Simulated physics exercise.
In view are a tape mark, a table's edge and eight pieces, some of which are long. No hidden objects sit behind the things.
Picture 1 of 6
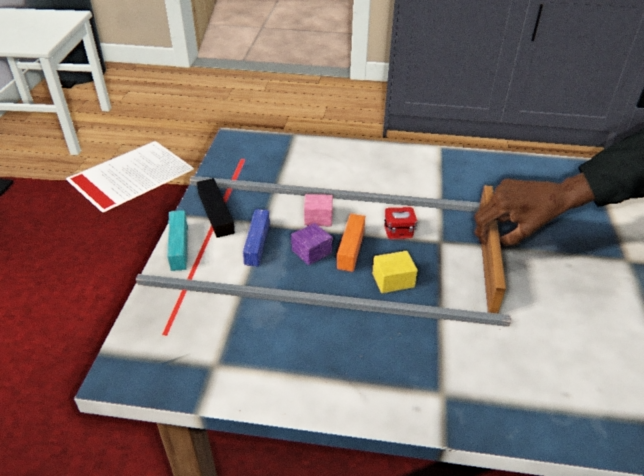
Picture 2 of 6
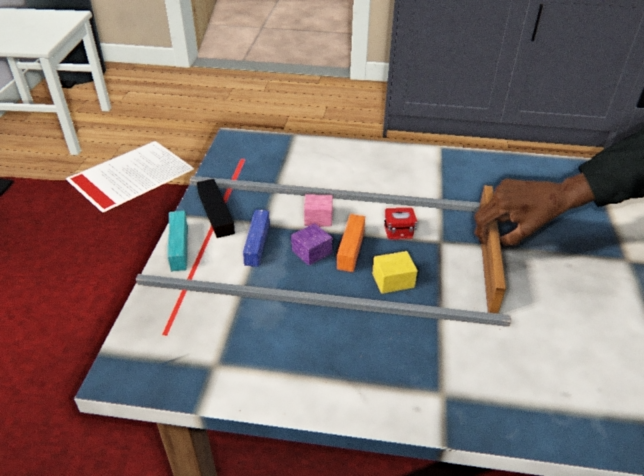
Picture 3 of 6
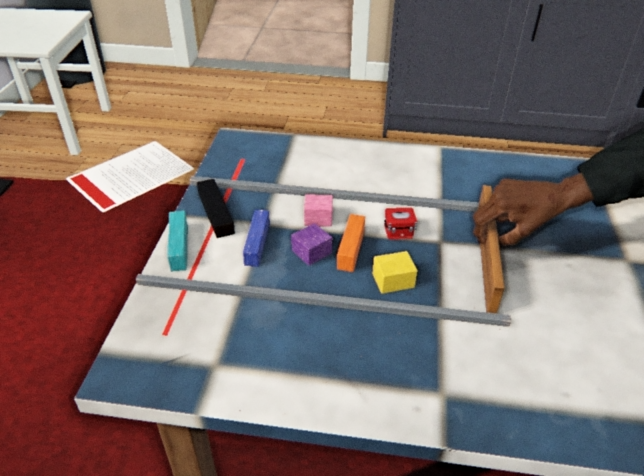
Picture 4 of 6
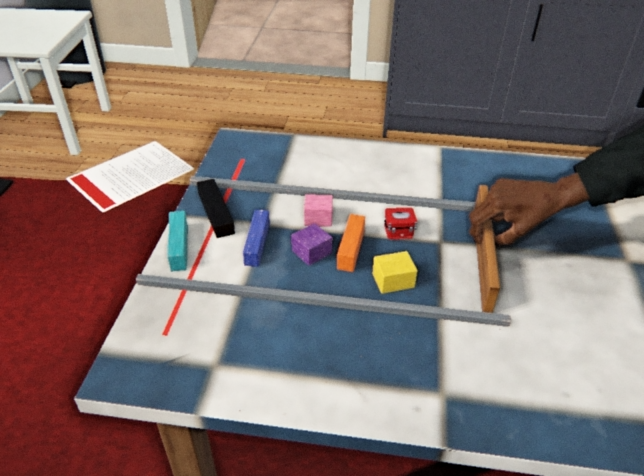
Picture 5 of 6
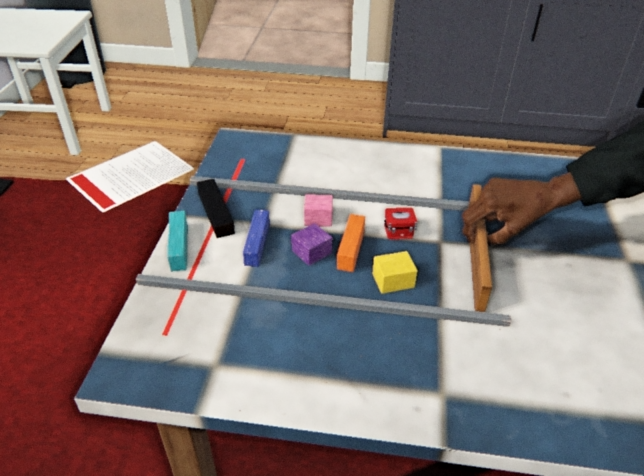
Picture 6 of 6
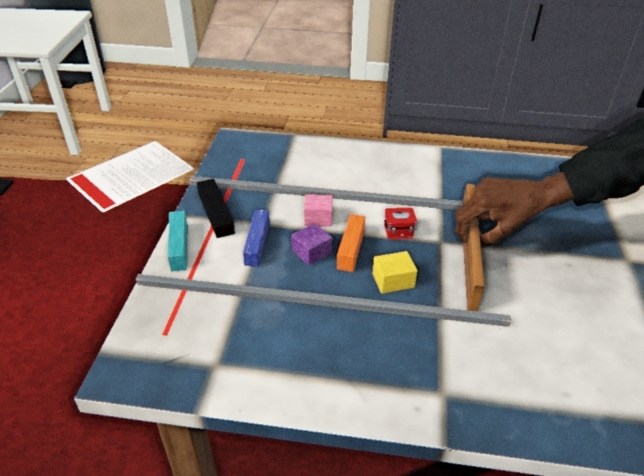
The clip shows a hand holding a wooden board upright between two grey rails on a checkered table, first nearly still, then sliding it slightly left toward eight colourful pieces, which stay motionless near a red line.
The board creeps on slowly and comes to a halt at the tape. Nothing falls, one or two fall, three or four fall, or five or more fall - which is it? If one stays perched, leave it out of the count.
Turns out three or four get pushed past the edge and drop.
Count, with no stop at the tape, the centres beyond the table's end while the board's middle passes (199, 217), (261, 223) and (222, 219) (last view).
That makes 5, 1, 4.
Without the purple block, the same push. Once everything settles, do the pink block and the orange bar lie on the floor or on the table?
Result - pink block: Up; orange bar: Up.
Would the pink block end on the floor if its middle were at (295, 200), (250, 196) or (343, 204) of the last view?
The pink block holds on; is kept; does not fall.
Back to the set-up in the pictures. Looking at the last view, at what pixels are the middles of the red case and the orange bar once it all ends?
The first near (205, 205), the second near (171, 223).
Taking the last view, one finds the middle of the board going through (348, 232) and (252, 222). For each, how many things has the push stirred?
First 6, after that 8.
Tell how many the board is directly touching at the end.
Looks like 3 of them, all told.
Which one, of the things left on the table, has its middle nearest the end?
The one in question is the orange bar.
Soon after, none off yet; turquoise bar at rest near (178, 240); black stick at rest near (215, 207); blue bar at rest near (257, 237).
At rest, the number that fall off is three or four; fallen, purple block, blue bar, black stick and turquoise bar.
